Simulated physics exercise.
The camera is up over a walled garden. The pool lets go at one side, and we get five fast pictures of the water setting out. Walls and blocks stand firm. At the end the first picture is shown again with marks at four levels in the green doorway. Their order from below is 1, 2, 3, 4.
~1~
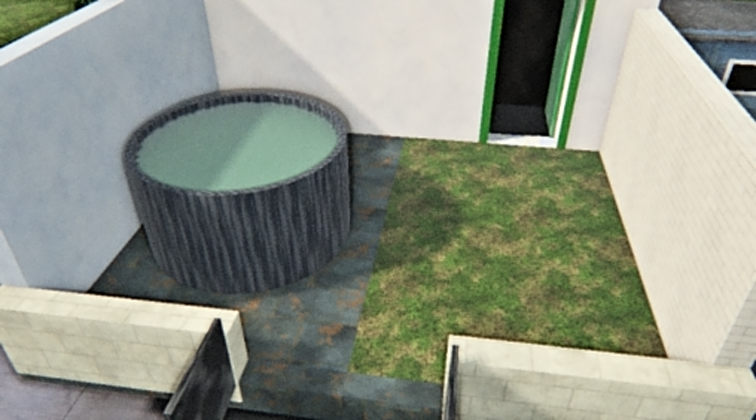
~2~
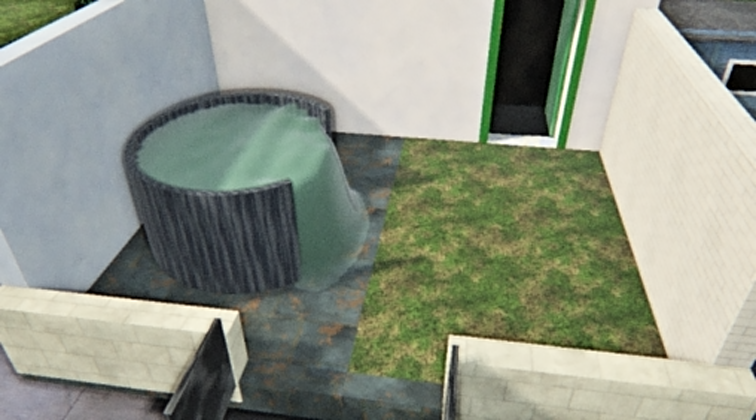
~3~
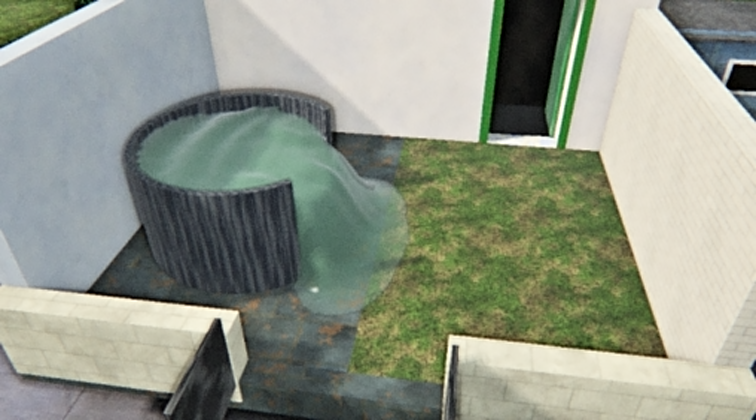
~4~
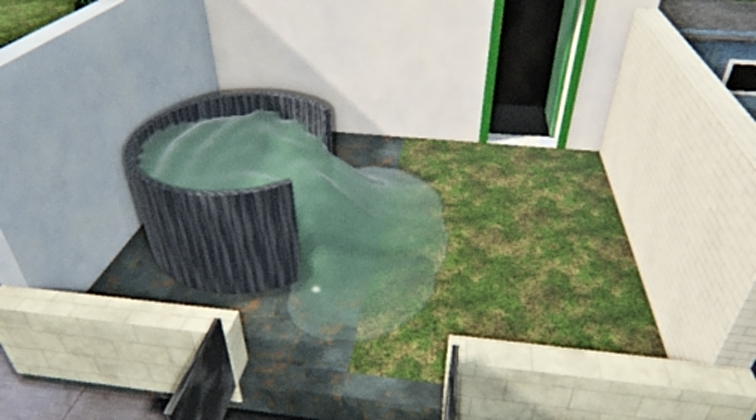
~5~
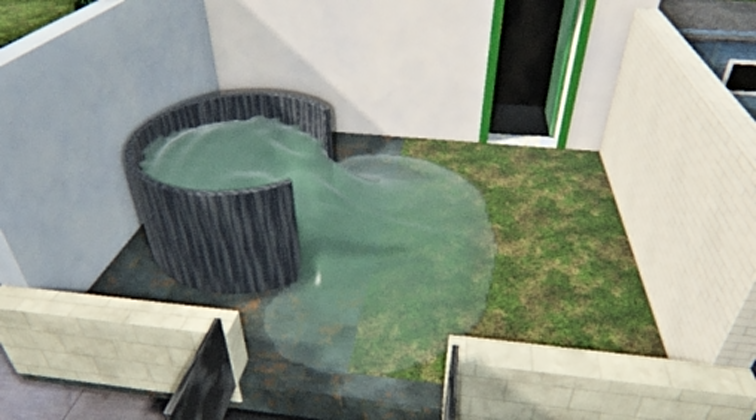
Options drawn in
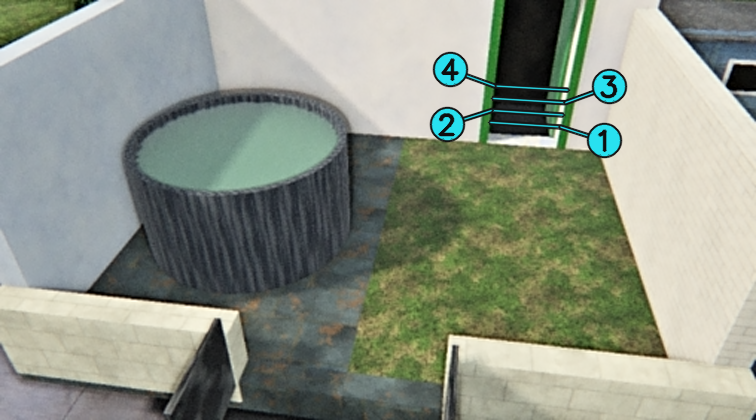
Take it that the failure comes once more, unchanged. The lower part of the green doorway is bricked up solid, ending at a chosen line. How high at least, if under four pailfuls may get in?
1 will do.
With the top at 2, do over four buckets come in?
No.
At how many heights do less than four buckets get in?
All four.
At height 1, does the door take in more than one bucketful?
No.
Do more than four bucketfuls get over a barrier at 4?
No, that is safe.
In cyan, 1 at (525, 124); 2 at (526, 112); 3 at (528, 100); 4 at (530, 88); from the bottom up 1, 2, 3, 4.
With 1, a splash gets over, under a bucket.
With 2, nothing gets over.
With 3, nothing gets over.
With 4, nothing gets over.
